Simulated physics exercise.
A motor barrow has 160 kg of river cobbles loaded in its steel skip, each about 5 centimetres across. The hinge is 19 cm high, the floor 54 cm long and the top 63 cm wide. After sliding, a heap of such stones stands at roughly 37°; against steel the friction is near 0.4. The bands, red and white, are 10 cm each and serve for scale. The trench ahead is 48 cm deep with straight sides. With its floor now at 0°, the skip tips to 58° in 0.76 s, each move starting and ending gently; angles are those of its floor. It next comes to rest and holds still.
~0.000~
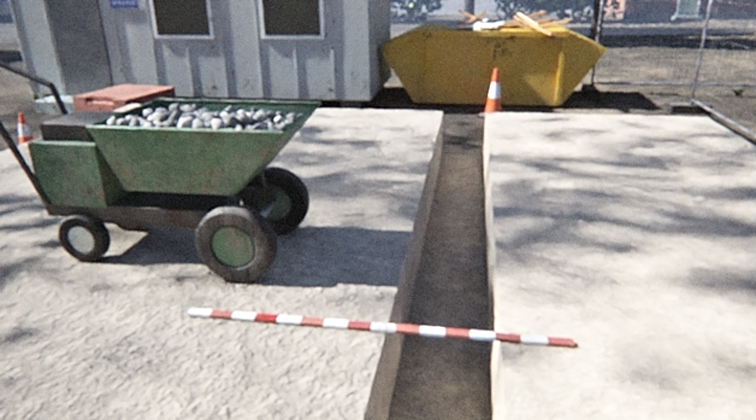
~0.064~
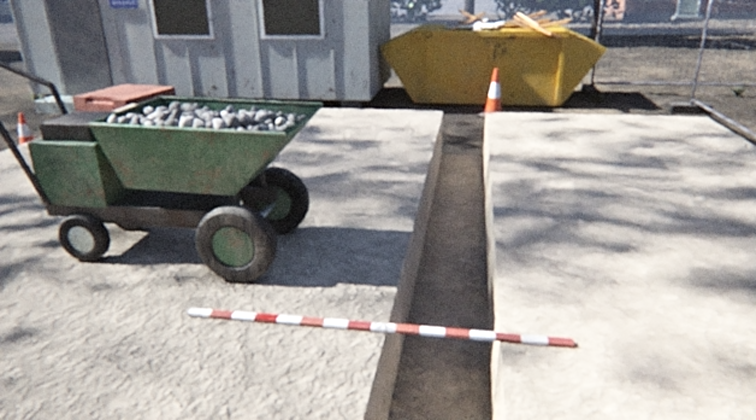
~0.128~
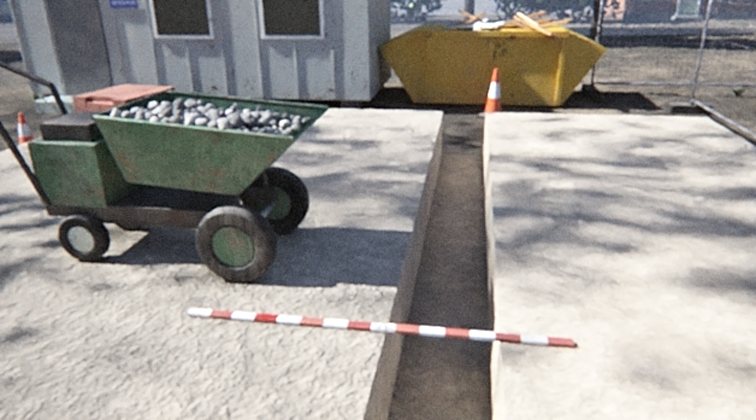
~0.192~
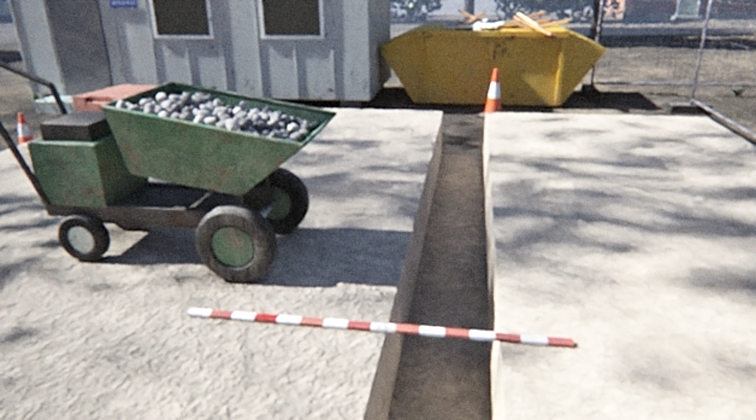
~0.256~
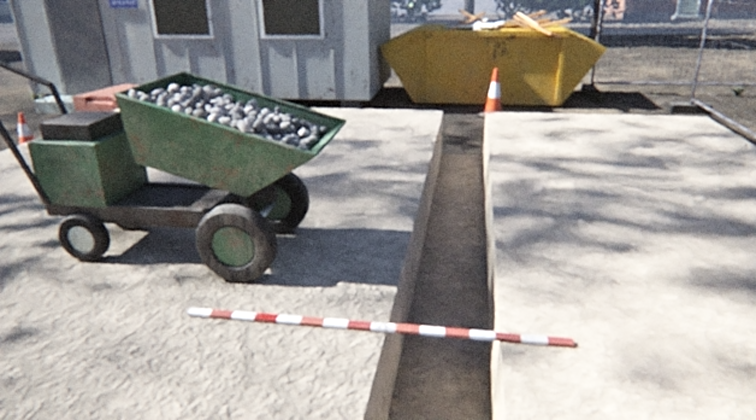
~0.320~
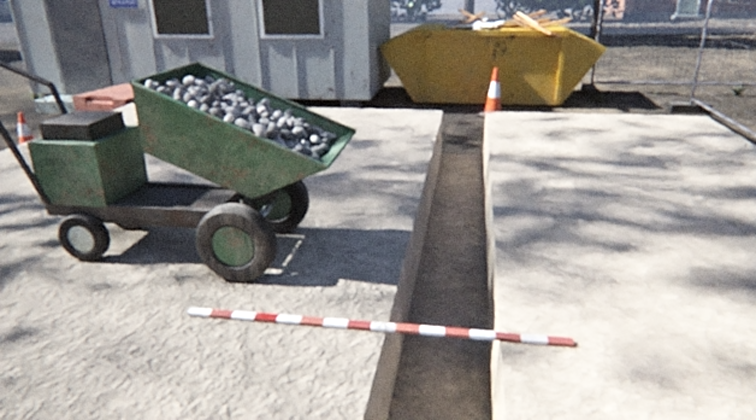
A green motor barrow's skip full of grey cobbles gradually tilts down towards the right.
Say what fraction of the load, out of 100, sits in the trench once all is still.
About 74 out of 100.
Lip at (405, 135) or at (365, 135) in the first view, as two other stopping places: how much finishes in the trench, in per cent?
About 30 per cent from the first spot, about 60 from the second.
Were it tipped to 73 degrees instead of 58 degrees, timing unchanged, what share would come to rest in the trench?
In that case around 80 percent.
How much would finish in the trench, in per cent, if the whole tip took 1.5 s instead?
In that case, around 70%.
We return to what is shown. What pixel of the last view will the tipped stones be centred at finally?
About (443, 333).
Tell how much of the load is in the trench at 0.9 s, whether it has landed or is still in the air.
By that moment, roughly 5 per cent of the load.
After 0.6 s the floor is at 49°; 100 % in the skip; the foremost stones are at (351, 199).
After 0.9 s the floor is at 58°; 88 % in the skip, 6 % short of the trench, 6 % in the trench; the foremost stones are at (427, 284).
After 1.2 s the floor is at 58°; 50 % in the skip, 7 % short of the trench, 44 % in the trench; the foremost stones are at (486, 338).
After 3.2 s the floor is at 58°; 14 % in the skip, 13 % short of the trench, 74 % in the trench; the foremost stones are at (486, 346).
